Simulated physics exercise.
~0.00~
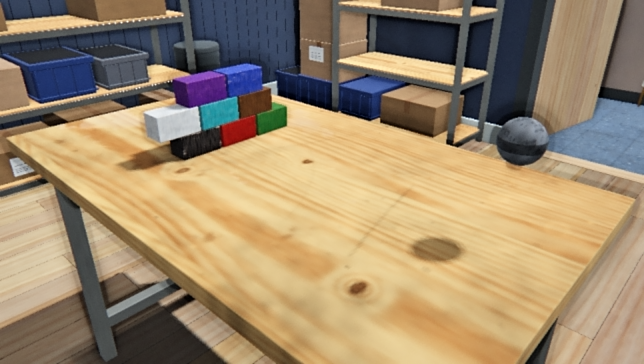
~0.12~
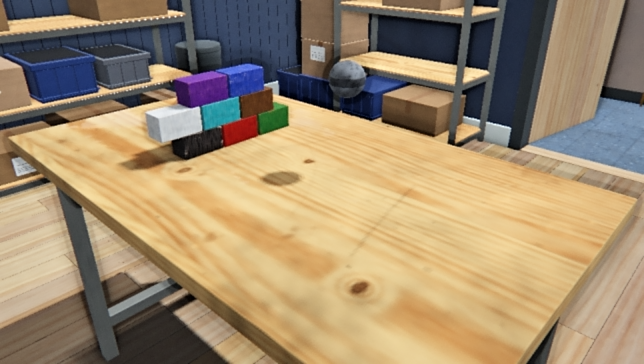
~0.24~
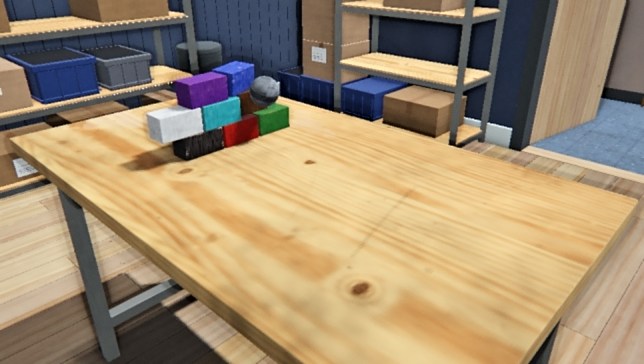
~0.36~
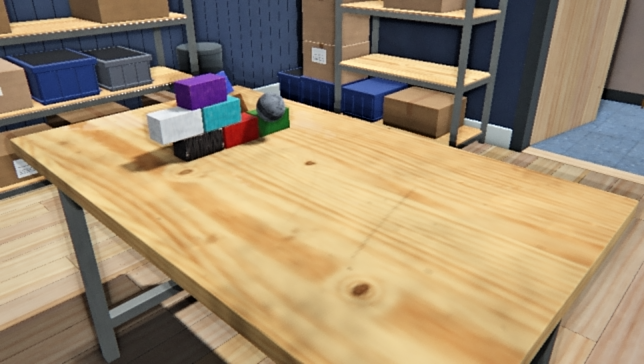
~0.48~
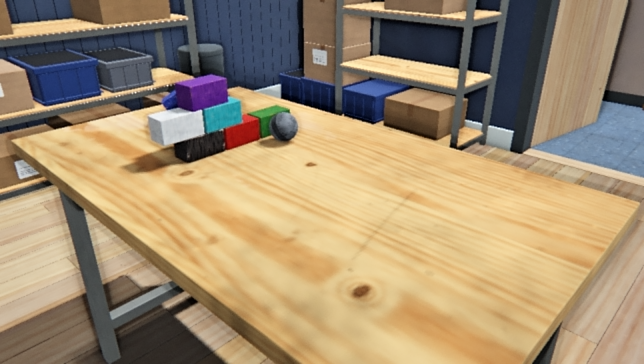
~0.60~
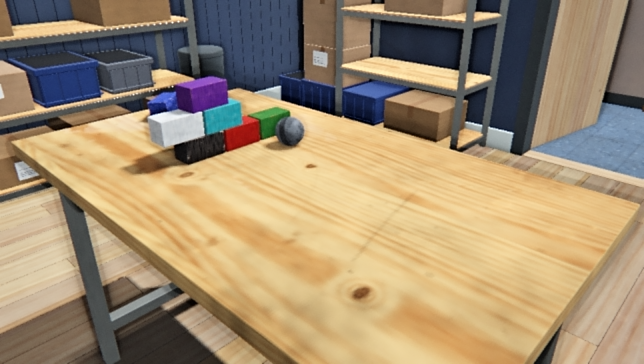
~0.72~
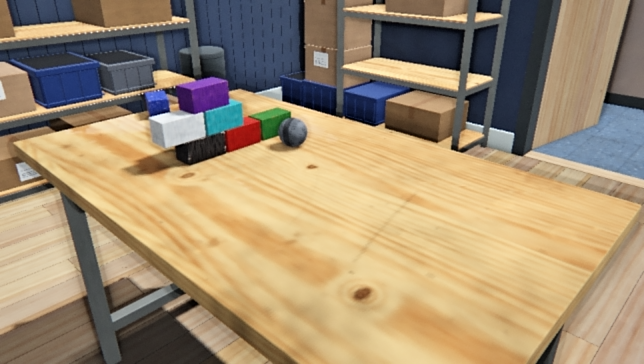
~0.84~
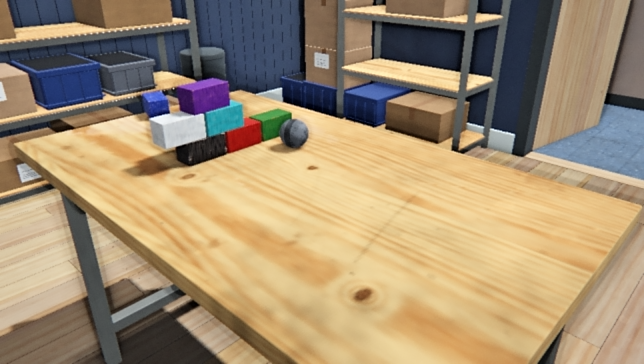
Wooden table with a stack of coloured blocks, a grey ball flying in leftward, displacing the blue and brown blocks, then resting alongside.
